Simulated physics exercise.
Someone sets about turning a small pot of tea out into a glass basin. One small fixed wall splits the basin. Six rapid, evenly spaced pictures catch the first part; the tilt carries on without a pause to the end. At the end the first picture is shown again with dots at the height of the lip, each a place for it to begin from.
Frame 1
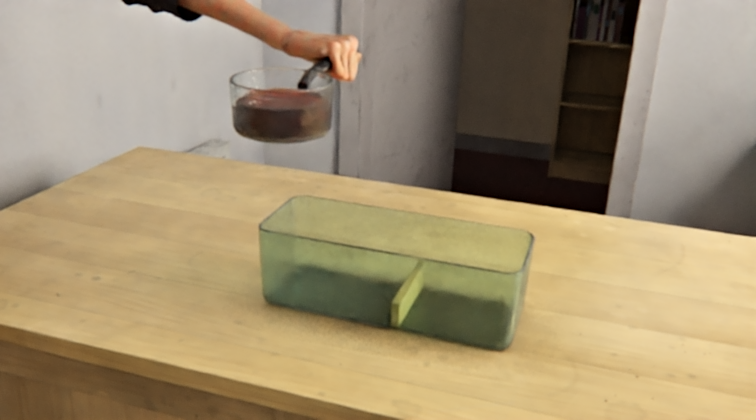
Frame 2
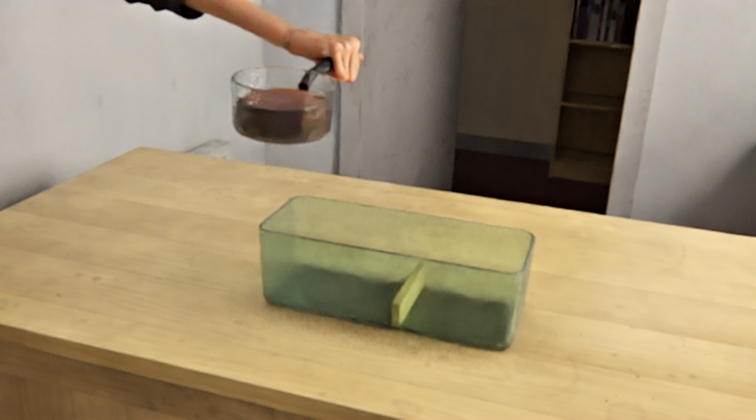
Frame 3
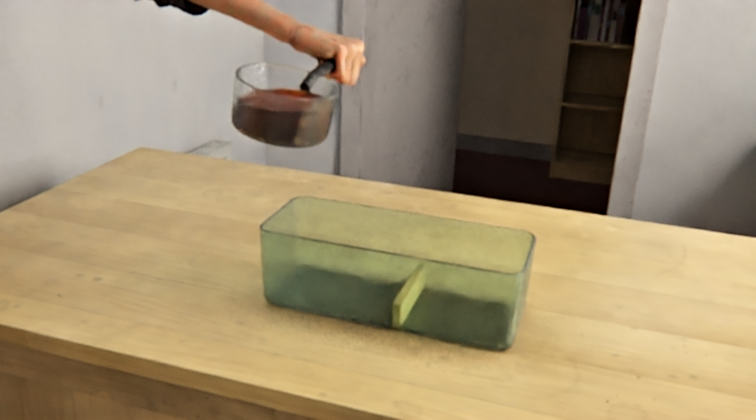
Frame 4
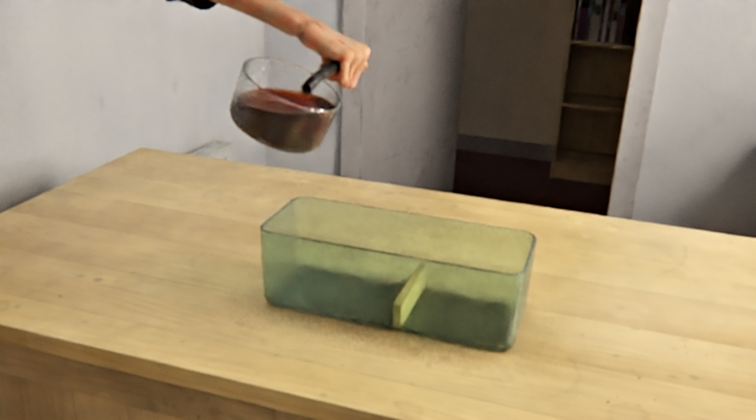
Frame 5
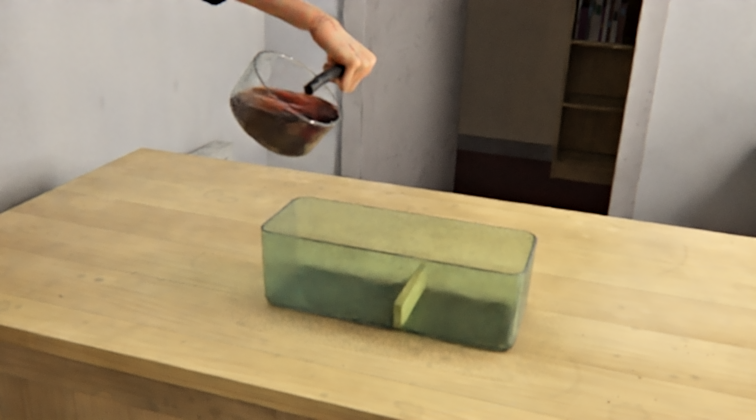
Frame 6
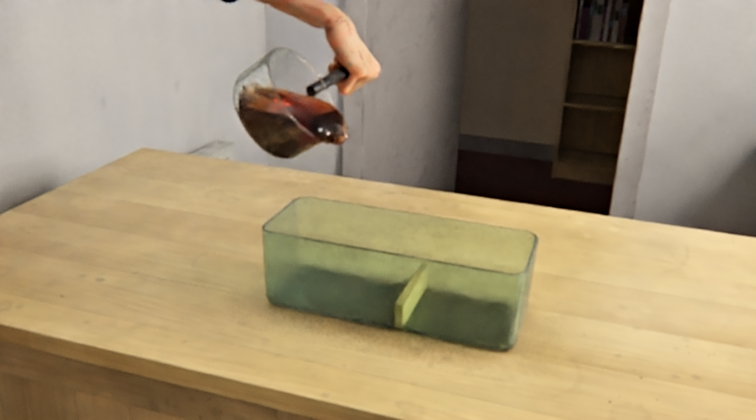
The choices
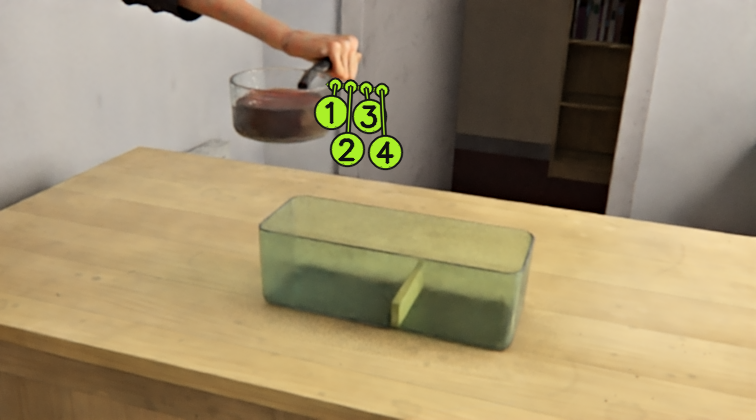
A hand reaching in from the upper left holds a small clear pot of dark reddish-brown tea by its black handle and tilts it steadily rightward, from upright to steeply tipped, until tea slips over the lip. Below sits a greenish glass basin with a low yellow-green divider, on a pale wooden table. The steady, slightly raised view shows grey walls and a dark shelf behind.
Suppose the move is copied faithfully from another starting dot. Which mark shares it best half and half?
Best: 4.
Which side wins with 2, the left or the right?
The left one.
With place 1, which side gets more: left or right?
The left one.
In lime, 1 at (335, 85); 2 at (350, 86); 3 at (366, 88); 4 at (381, 90).
Choosing 1, about 81 % ends left of the wall and 14 % right of it; 6 % is lost outside.
Choosing 2, about 88 % ends left of the wall and 8 % right of it; 4 % is lost outside.
Choosing 3, about 79 % ends left of the wall and 17 % right of it; 5 % is lost outside.
Choosing 4, about 52 % ends left of the wall and 47 % right of it.
